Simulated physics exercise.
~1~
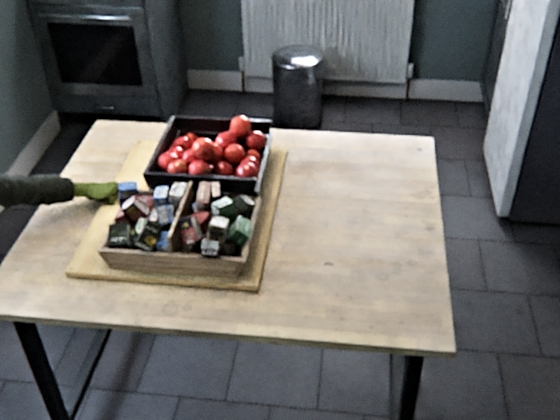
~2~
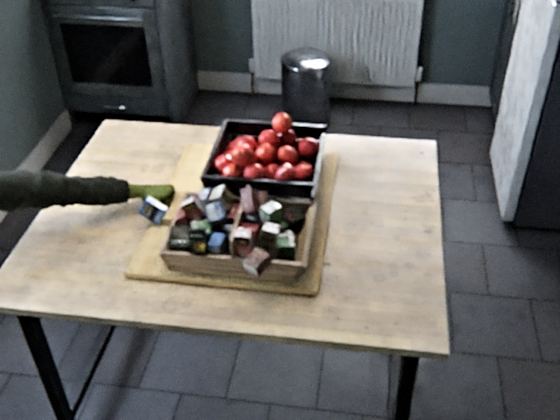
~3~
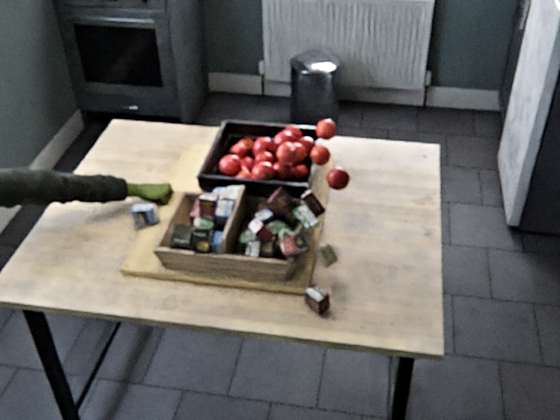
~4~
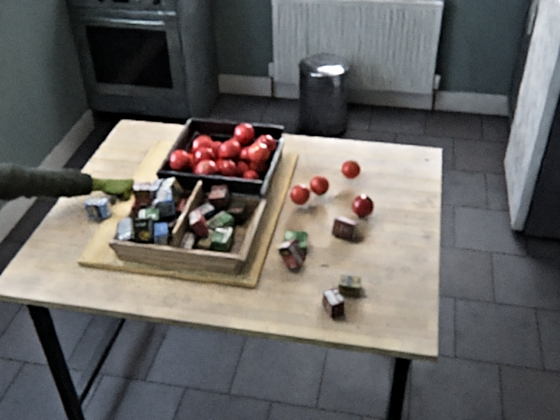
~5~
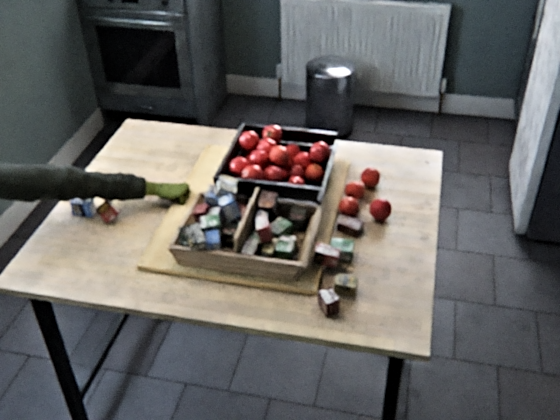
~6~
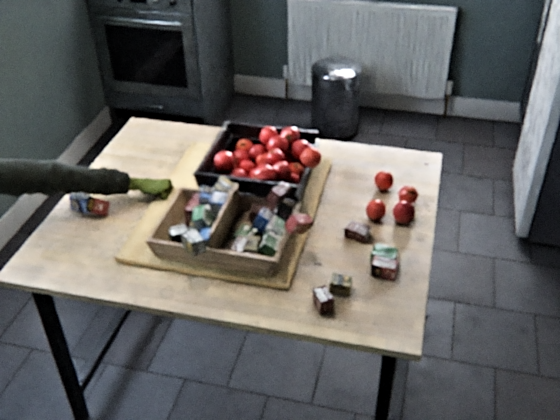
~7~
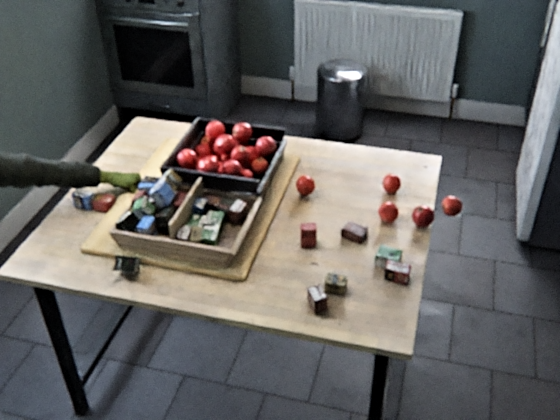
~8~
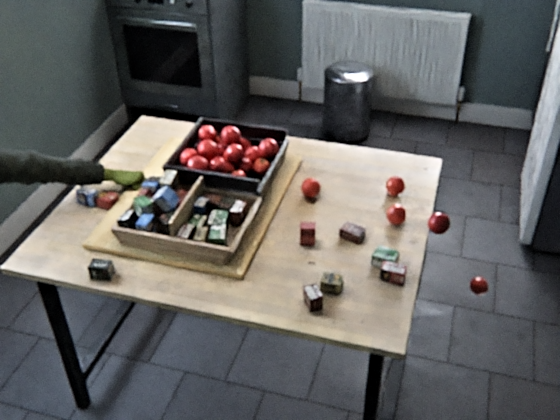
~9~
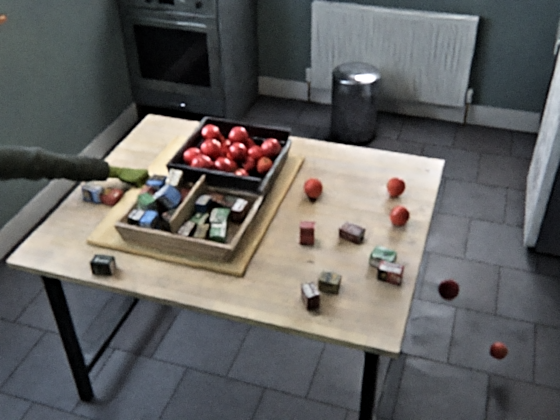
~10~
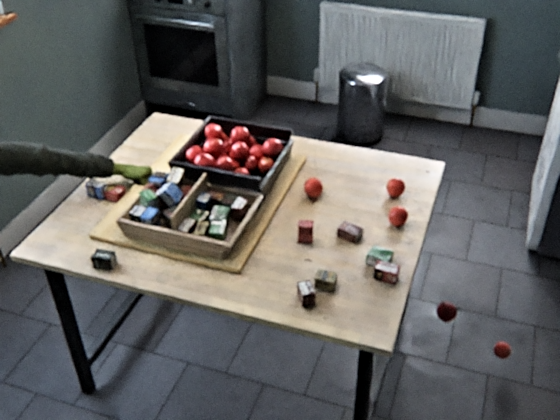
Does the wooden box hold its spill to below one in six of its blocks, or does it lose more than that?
It loses more than one in six of its blocks, which end up scattered on the table around the board.
